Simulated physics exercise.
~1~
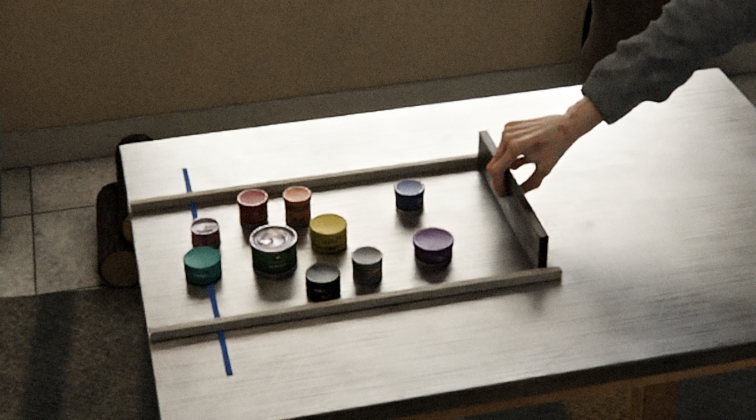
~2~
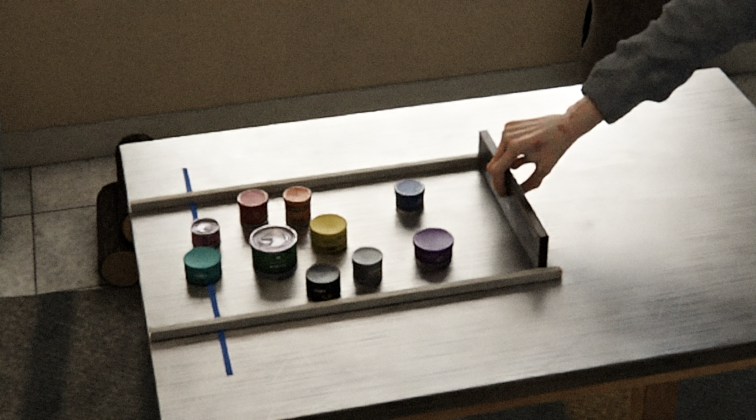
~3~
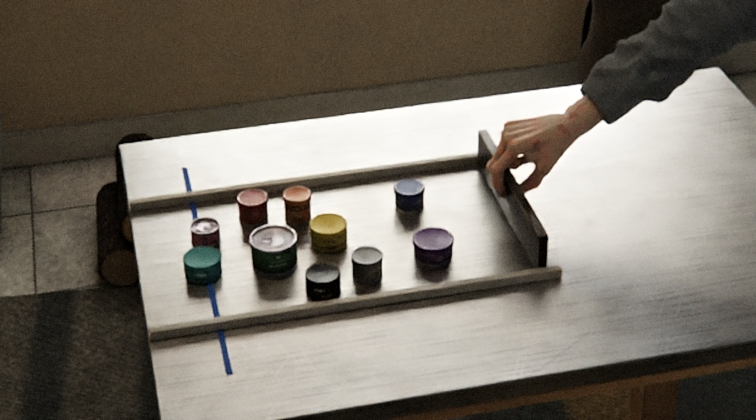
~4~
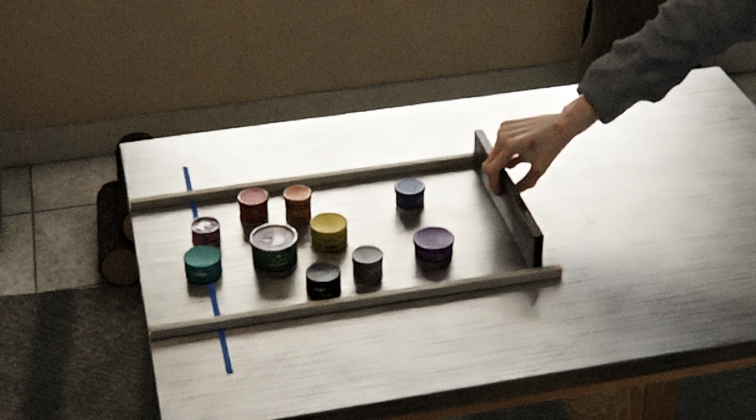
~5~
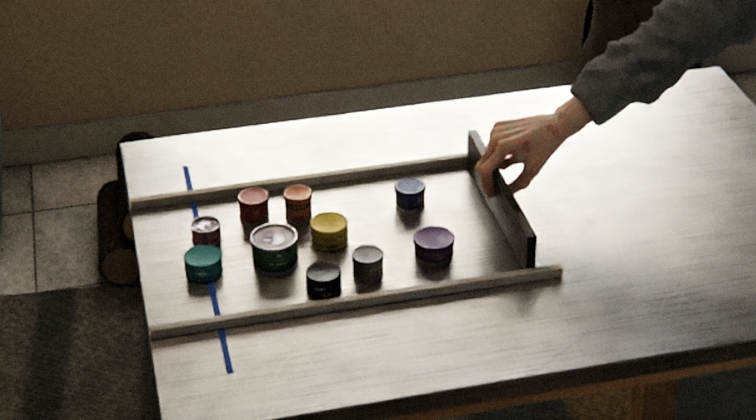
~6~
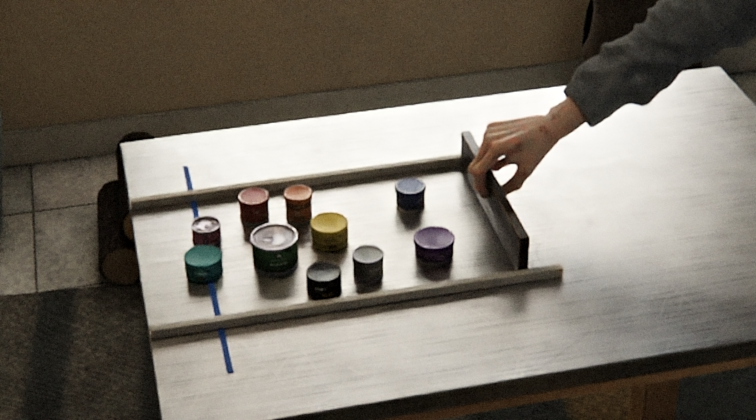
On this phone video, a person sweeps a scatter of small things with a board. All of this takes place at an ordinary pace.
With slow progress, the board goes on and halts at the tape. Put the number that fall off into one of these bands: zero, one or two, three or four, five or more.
That is one or two.
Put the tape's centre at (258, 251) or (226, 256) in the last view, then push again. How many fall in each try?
Counts per try: 0; 1.
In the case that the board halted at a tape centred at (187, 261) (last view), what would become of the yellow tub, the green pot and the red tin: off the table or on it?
The yellow tub? It is safe. The green pot? It does not stay. The red tin? It is safe.
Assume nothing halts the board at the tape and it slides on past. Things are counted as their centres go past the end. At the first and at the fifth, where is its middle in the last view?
Pixels, in order: Around (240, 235), around (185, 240).
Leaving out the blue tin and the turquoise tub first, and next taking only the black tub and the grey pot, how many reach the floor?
Well, the first time you'd get 0, and the next time 1.
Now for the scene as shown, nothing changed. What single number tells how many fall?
My count gives 1.
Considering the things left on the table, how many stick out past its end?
I'd say 2 of them.
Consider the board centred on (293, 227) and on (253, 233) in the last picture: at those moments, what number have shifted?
9, then 10.
A little later, none off yet; turquoise tub at rest near (204, 264); pink pot at rest near (206, 232); red tin at rest near (254, 207).
Next, none off yet; turquoise tub at rest near (204, 264); pink pot at rest near (206, 232); red tin shifted about its own width near (224, 207).
When it is over, the number that fall off is one or two; down, turquoise tub.
